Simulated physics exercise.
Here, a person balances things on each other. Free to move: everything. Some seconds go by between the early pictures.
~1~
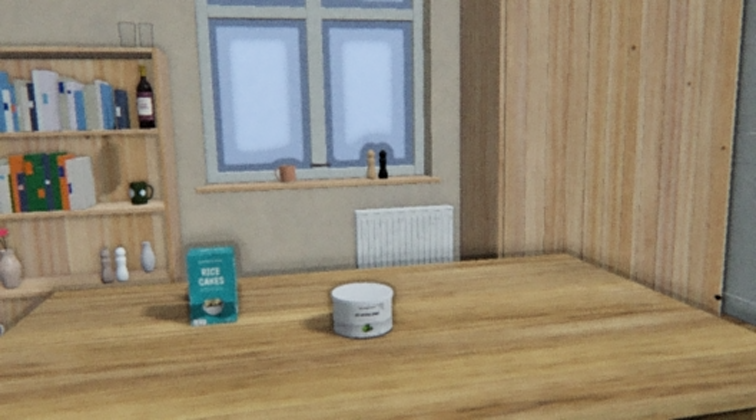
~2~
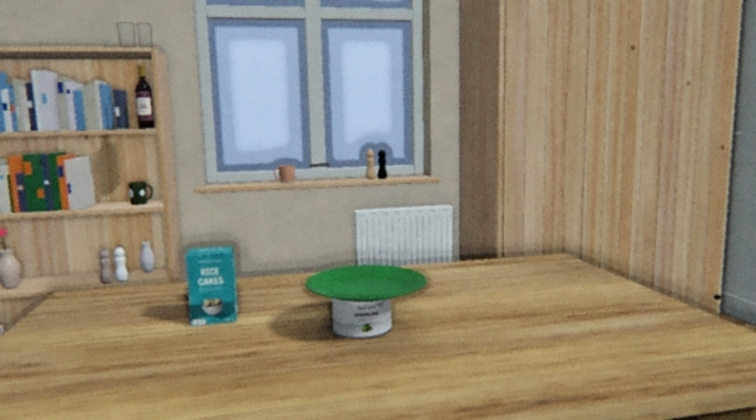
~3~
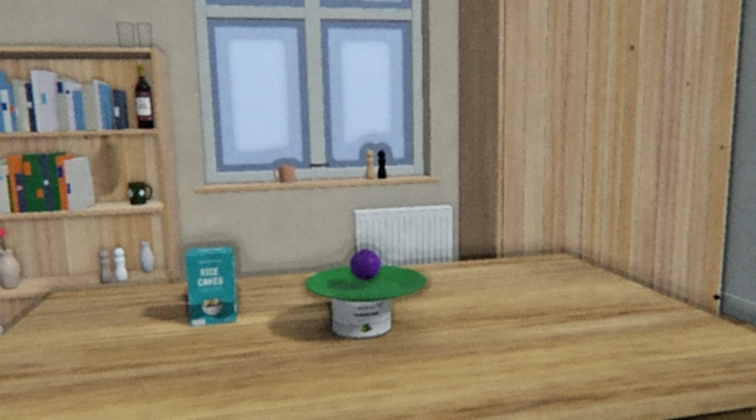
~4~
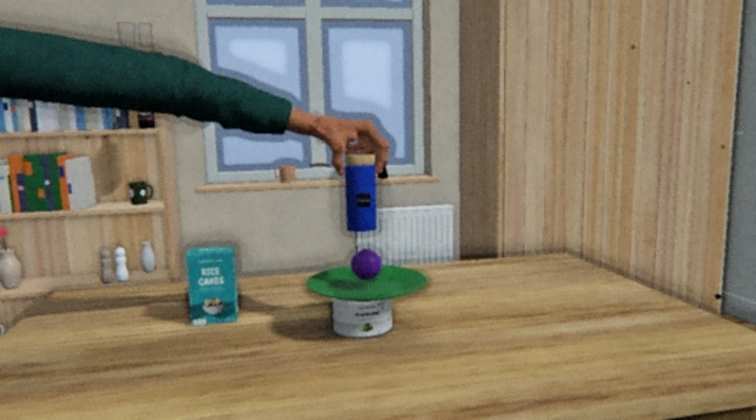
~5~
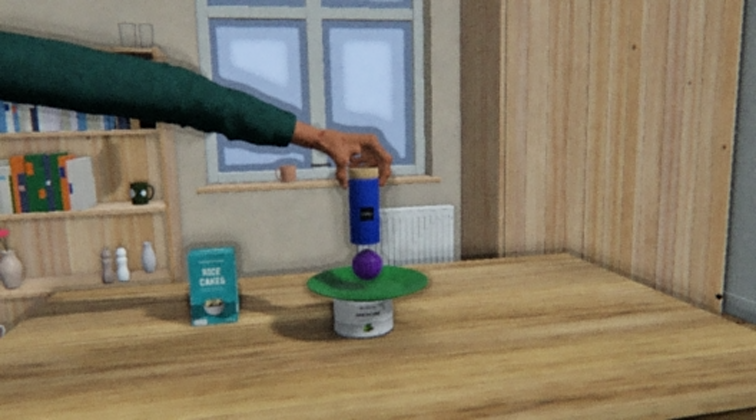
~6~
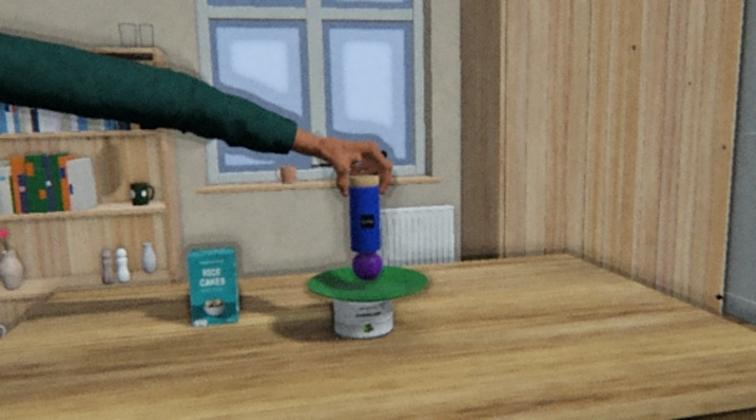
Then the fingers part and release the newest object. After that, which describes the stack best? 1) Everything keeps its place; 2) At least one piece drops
Option 2: At least one piece drops.
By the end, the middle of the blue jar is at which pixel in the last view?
It ends near (224, 328).
Then, 0.60 s after the last picture, blue jar tipped 49° from how it was near (332, 227).
Then, 0.80 s after the last picture, blue jar now fallen.
Then, 1.00 s after the last picture, things are still on the move.
At rest, fallen, blue jar; the other 5 in place. Seen from the same camera at the end, blue jar near (224, 328). The pile loses its balance.
